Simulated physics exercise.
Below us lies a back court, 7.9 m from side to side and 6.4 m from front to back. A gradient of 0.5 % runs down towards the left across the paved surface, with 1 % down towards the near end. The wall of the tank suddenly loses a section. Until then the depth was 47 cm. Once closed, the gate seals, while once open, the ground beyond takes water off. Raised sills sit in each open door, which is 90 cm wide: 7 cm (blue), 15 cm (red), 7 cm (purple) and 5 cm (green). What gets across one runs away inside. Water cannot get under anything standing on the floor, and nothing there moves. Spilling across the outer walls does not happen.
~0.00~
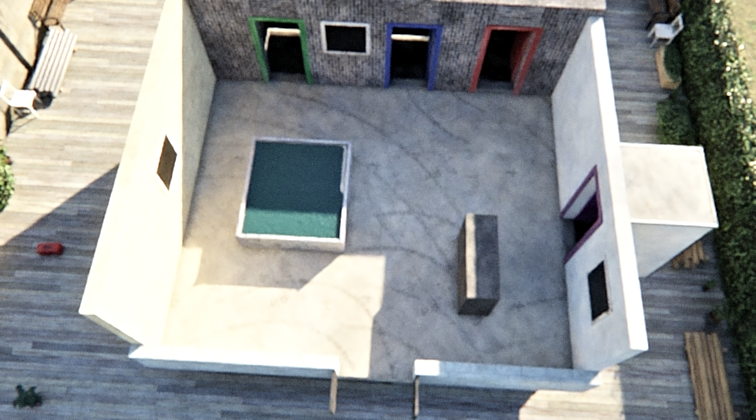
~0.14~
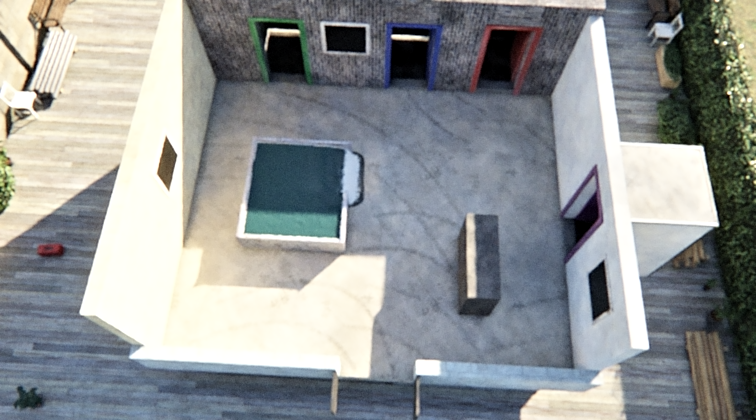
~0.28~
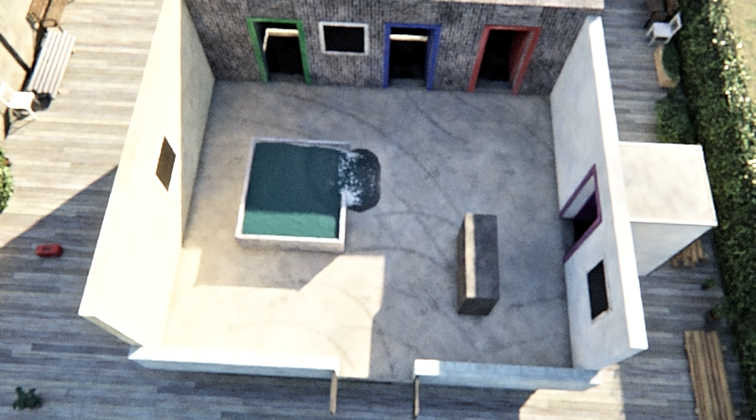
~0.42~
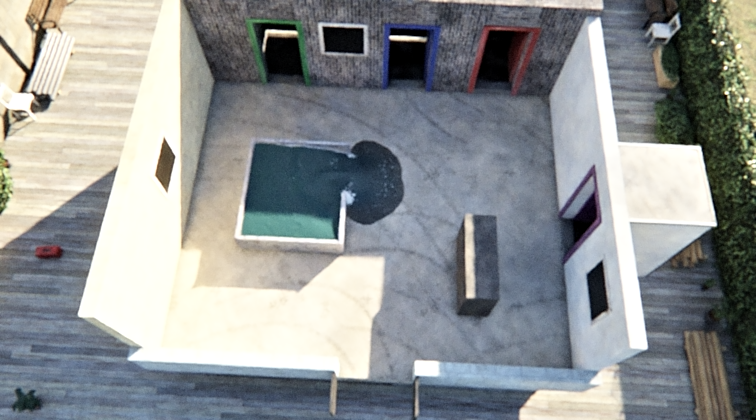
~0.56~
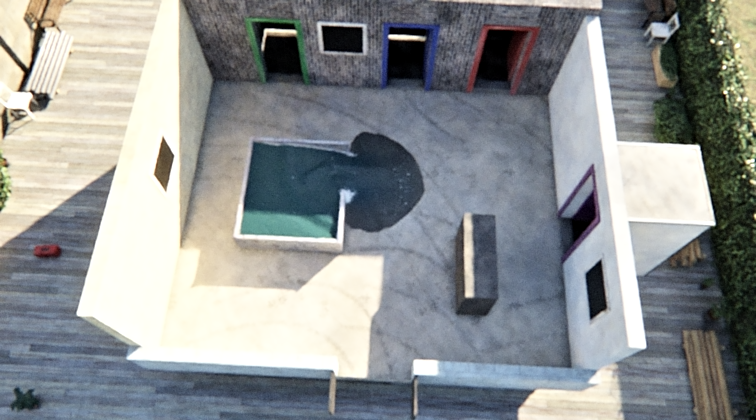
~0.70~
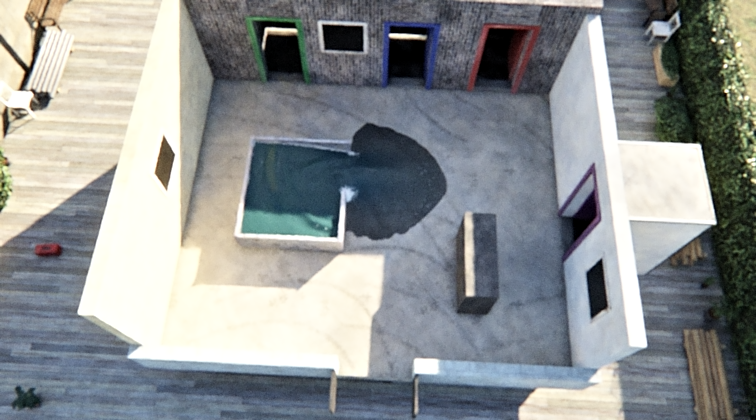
A pale rectangular tank of dark green water opens on its right side and pours onto the grey paved floor of a walled court, seen from high above. Green, blue and red doorways line the patterned back wall, a purple one is at right, and a grey block stands right of the tank. Foaming water bursts out, then spreads rightward as a widening dark, rounded sheet.
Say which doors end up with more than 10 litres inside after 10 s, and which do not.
Outcome: At the blue door I expect the water to hold within the limit; at the red door I expect the water to hold within the limit; at the purple door I expect the water to rise above the limit; at the green door I expect the water to hold within the limit.
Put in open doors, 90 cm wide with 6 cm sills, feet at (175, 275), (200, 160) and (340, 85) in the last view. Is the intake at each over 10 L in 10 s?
Per doorway, in order: Insufficient / insufficient / insufficient.
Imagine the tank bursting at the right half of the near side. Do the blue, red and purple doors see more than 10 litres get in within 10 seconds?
At blue the amount is beneath the mark, at red it is beneath the mark, and at purple it is beneath the mark.
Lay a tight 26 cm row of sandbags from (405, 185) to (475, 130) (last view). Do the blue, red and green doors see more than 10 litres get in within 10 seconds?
At the blue door the limit is exceeded, at the red door it is not reached, and at the green door it is not reached.
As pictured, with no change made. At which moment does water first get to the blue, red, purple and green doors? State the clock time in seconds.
So, blue at 2.0 s, then red at 2.2 s, purple at 2.2 s, and green at 9.0 s.
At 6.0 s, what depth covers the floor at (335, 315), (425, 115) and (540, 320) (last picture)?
Around 0 cm, 2 cm and 3 cm.
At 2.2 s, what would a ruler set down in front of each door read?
You'd see blue at 7 cm, red at 1 cm, purple at 5 cm and green at 0 cm.
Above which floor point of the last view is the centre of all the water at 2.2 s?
Roughly (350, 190) in the last picture.
After 1.4 s water covers 20 % of the floor and is deepest (26 cm) near (353, 170); blue door not reached, red door not reached, purple door not reached, green door not reached.
After 2.2 s water covers 35 % of the floor and is deepest (23 cm) near (353, 170); blue door 7 cm at the sill, 0 L in, red door not reached, purple door 5 cm at the sill, 0 L in, green door not reached.
After 3.5 s water covers 40 % of the floor and is deepest (22 cm) near (545, 117); blue door 6 cm at the sill, 1 L in, red door 8 cm at the sill, 0 L in, purple door 14 cm at the sill, 24 L in, green door not reached.
After 6.0 s water covers 50 % of the floor and is deepest (12 cm) near (485, 221); blue door 4 cm at the sill, 2 L in, red door 8 cm at the sill, 0 L in, purple door 9 cm at the sill, 52 L in, green door not reached.
After 10.0 s water covers 75 % of the floor and is deepest (10 cm) near (499, 370); blue door 4 cm at the sill, 2 L in, red door 3 cm at the sill, 0 L in, purple door 5 cm at the sill, 55 L in, green door 1 cm at the sill, 0 L in.
